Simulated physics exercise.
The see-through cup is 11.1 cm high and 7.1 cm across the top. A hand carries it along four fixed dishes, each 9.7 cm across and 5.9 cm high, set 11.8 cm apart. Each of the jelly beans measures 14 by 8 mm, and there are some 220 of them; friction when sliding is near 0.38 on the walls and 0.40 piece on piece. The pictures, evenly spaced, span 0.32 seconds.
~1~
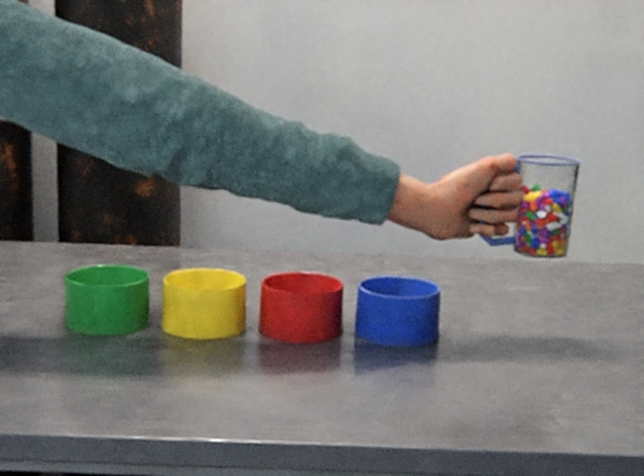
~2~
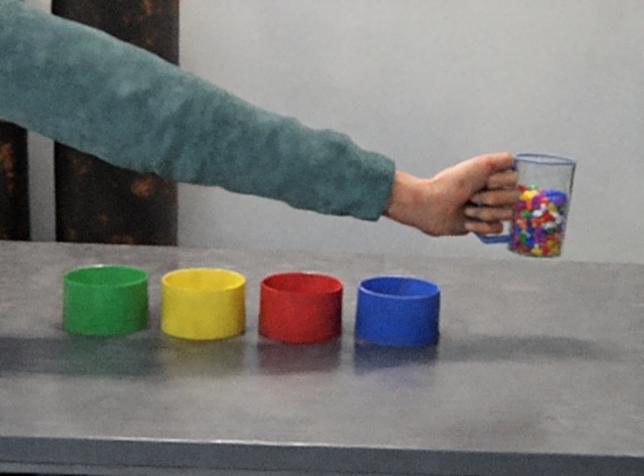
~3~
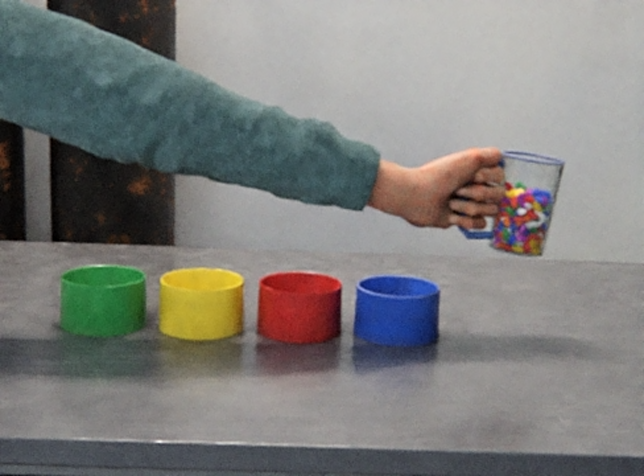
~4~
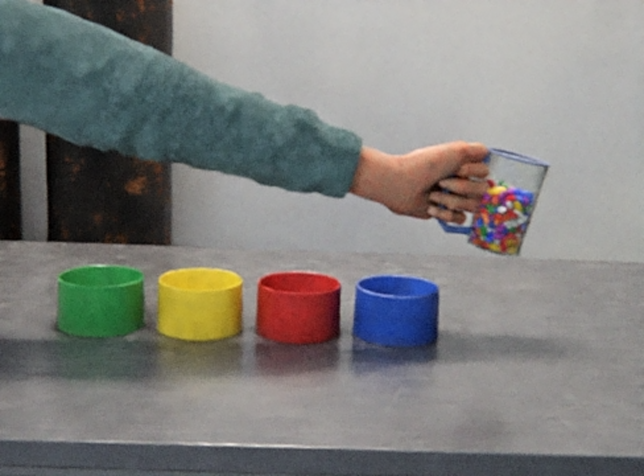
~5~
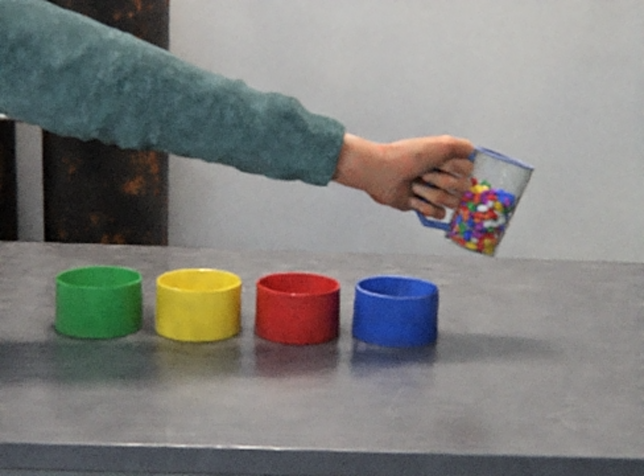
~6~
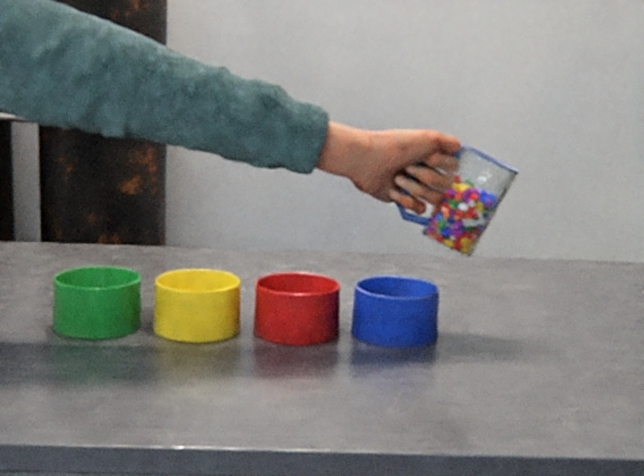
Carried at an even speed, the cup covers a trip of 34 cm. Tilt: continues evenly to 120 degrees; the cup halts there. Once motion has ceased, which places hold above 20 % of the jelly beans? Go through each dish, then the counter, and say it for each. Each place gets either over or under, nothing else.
Outcome: Red: Gets more than a fifth; blue: Gets a fifth at most; green: Gets a fifth at most; yellow: Gets a fifth at most; counter: Gets a fifth at most.
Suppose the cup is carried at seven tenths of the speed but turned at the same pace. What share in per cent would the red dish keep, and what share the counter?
In that case red 100; counter 0.
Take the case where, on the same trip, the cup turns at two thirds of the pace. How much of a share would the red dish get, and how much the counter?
Shares - red: 100, counter: 0.
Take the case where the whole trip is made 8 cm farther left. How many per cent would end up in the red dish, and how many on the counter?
In that case, red: 10; counter: 70.
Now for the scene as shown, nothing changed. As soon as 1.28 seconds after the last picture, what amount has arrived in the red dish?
About 70 percent up to now.
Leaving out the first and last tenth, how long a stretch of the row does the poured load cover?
That stretch measures near 6 centimetres.
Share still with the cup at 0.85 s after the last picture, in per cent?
About 100 %.
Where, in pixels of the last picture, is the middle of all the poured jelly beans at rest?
Estimated resting centre: Around (304, 312).
Then, 0.51 s after the last picture, tilt 70 degrees; cup holds 100 %.
Then, 0.85 s after the last picture, tilt 100 degrees; cup holds 100 %.
Then, 1.28 s after the last picture, tilt 120 degrees; cup holds 25 %, red 70 %.
In the end, red 100 %, blue 0 %, green 0 %, yellow 0 %, counter 0 %.
